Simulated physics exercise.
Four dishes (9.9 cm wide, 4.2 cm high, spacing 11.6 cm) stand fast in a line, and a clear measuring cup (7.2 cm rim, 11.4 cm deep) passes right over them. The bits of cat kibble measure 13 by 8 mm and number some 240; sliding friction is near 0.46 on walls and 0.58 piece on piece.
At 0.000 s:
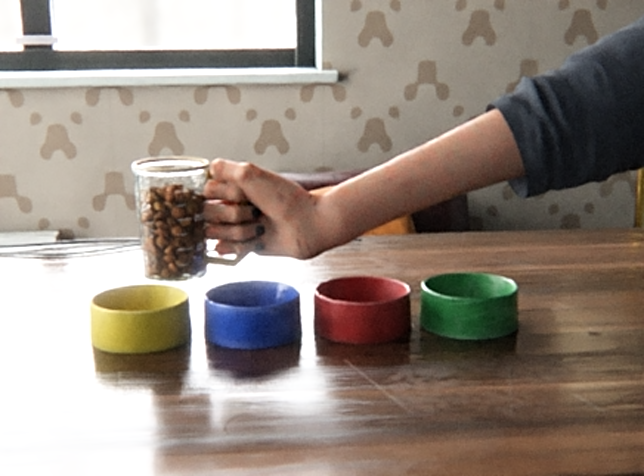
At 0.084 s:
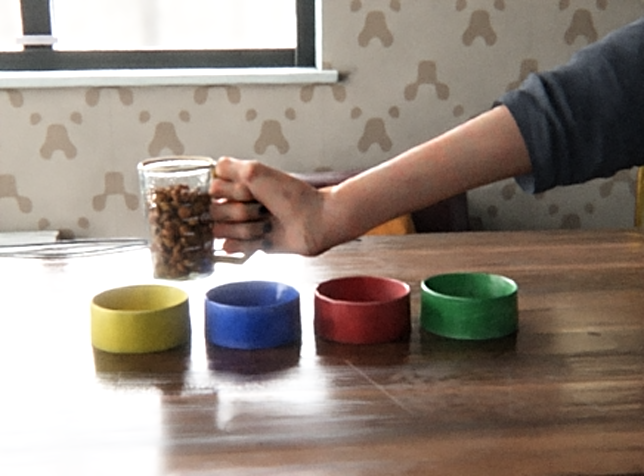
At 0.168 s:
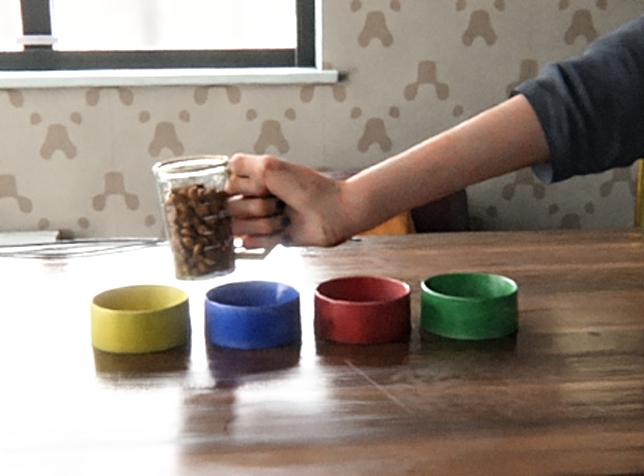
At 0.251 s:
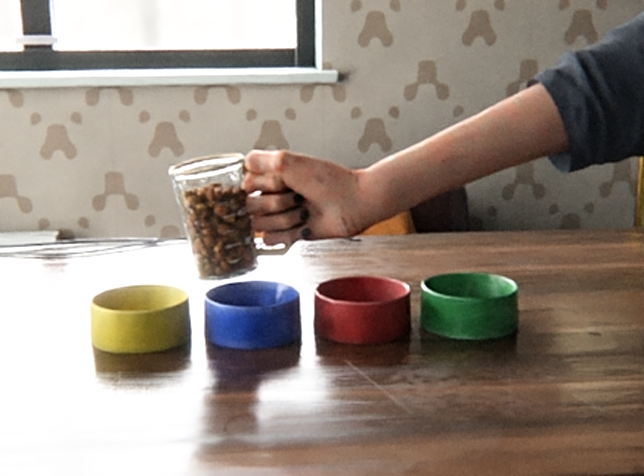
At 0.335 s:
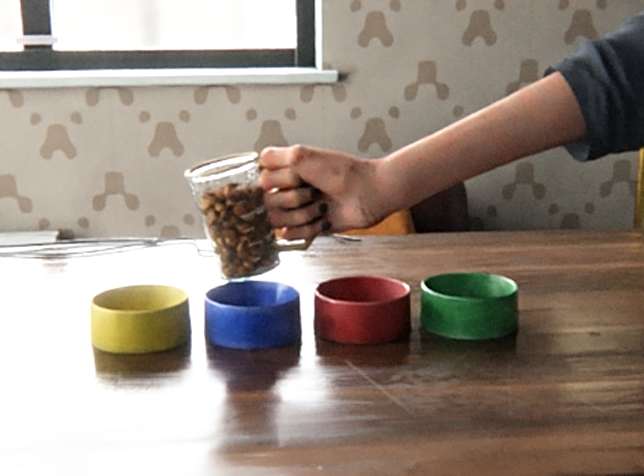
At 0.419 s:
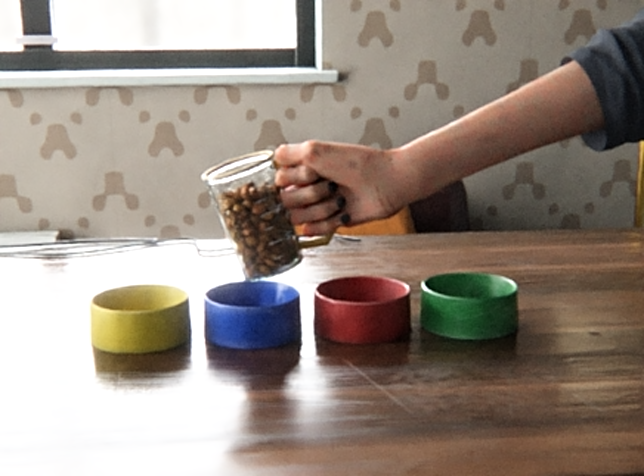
A hand held a clear measuring cup of brown kibble above a yellow dish, then moved it right over the blue one while gradually tilting it to the left, past four colored dishes standing in a line.
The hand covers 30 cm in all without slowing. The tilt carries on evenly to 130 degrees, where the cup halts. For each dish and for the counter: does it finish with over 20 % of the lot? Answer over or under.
Red dish: Over; blue dish: Under; green dish: Under; yellow dish: Under; on the counter: Over.
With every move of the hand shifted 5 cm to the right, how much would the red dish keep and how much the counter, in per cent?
Red 0, counter 0.
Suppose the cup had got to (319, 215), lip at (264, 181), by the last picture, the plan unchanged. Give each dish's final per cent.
Red 40; blue 0; green 10; yellow 0.
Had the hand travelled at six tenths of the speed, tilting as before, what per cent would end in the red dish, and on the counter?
Then: Red 40, counter 50.
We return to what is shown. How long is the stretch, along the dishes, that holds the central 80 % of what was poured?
Roughly 10 cm.
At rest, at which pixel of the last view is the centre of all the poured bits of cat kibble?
Near (395, 316).
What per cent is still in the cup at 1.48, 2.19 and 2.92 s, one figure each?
About 100, 90, 0.
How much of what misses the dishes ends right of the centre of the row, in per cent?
Roughly 100 per cent.
Then, at 1.48 s, tilt 70 degrees; cup holds 100 %.
Then, at 2.19 s, tilt 104 degrees; cup holds 90 %, red 10 %.
After 2.92 s, tilt 130 degrees; cup holds 0 %, red 45 %, green 10 %.
By 3.6 s all is still; red 45 %, blue 0 %, green 10 %, yellow 0 %, counter 45 %.
